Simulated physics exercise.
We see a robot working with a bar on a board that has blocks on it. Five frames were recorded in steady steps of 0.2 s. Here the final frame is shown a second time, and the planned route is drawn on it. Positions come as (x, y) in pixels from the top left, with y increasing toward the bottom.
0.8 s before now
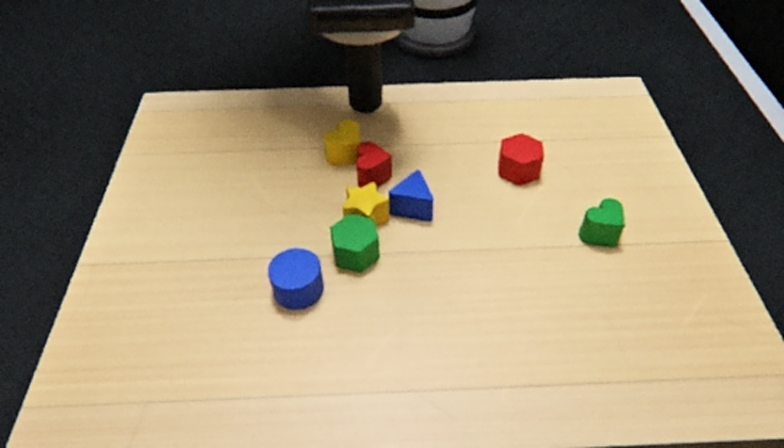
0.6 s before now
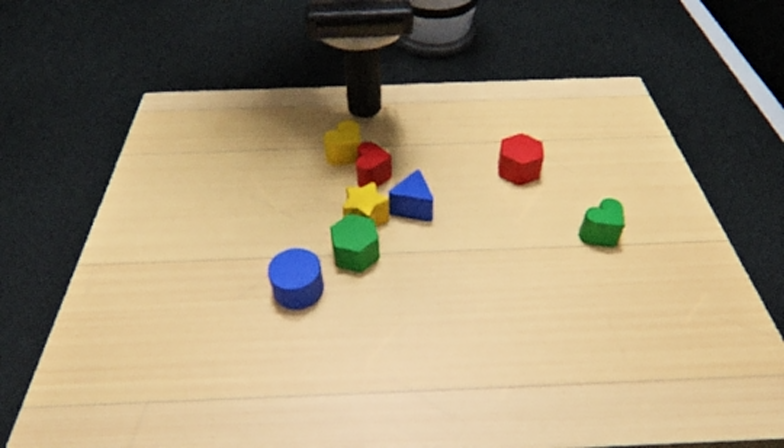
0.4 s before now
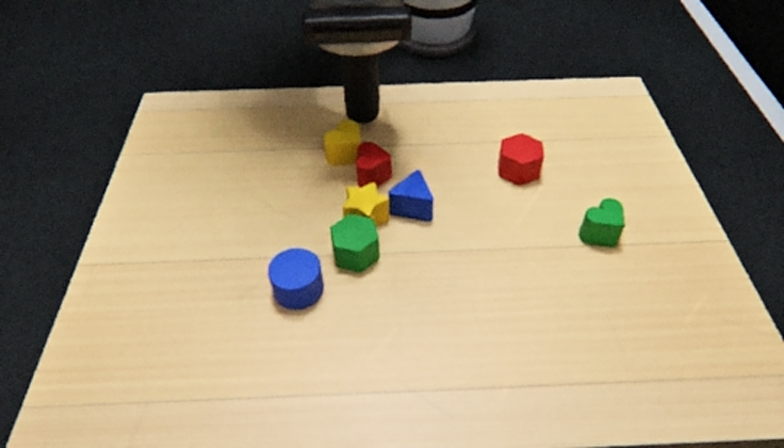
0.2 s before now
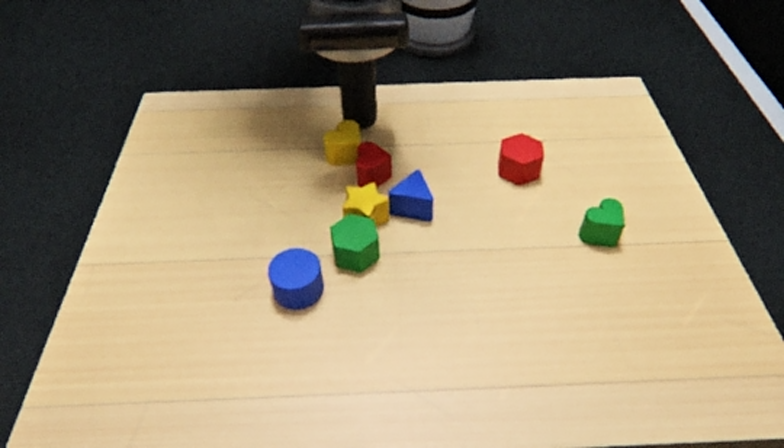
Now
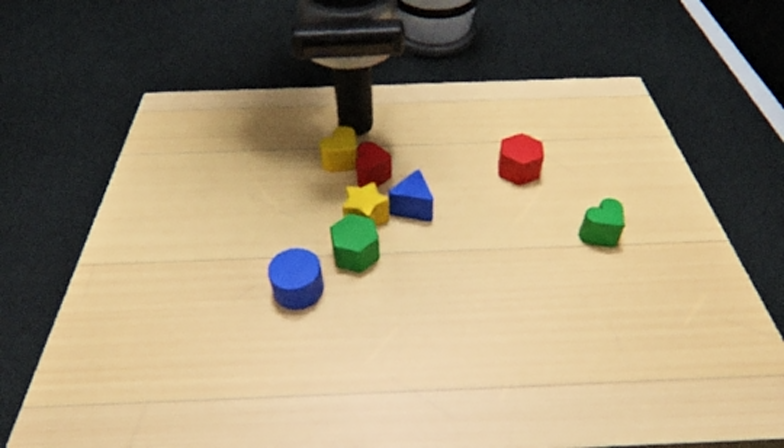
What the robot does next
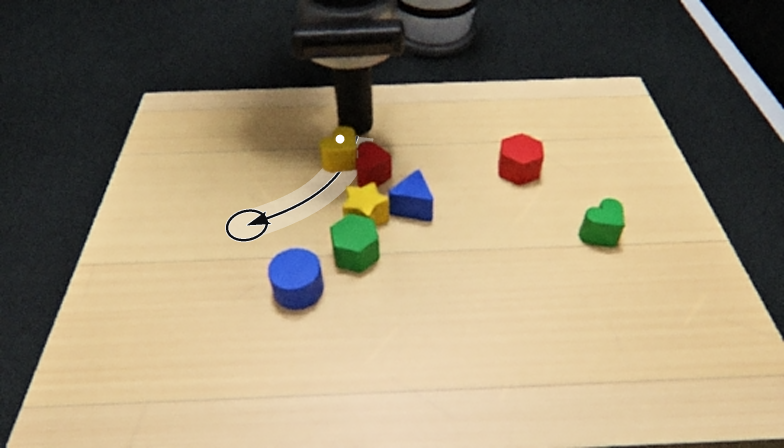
To begin with, a dark robot bar stands at the top of a wooden board, just above a yellow heart block near red, blue and green blocks. The bar moves slightly down and left, then nudges the yellow heart a little downward while the other blocks stay still.
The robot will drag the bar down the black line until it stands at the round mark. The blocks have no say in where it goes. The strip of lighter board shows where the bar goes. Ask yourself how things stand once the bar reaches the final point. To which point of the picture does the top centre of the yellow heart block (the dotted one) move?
Close to (258, 232).
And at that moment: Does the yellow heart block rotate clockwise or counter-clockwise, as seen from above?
Overhead view: Anti-clockwise.
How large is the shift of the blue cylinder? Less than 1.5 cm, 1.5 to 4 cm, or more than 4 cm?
I reckon it covers less than 1.5 cm.
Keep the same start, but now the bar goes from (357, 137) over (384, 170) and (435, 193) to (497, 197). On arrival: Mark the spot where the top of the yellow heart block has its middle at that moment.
Answer: (338, 154).
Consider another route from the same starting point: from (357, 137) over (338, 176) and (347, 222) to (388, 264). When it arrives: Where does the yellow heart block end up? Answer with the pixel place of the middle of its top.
The top centre is at (302, 210).
Drawn move, from (357, 137) via (340, 172) and (302, 203), ending at (247, 225); the dot is on the yellow heart block.
The first path, step by step. One third of the way, bar at (338, 161); yellow heart block at (314, 176), turned 15° clockwise; red heart block at (373, 158).
Two thirds of the way, bar at (299, 193); yellow heart block at (279, 213); red heart block at (373, 158).
At the end, bar at (244, 214); blue cylinder still; yellow heart block at (258, 232), turned 75° anticlockwise; yellow star still; red heart block at (373, 158).
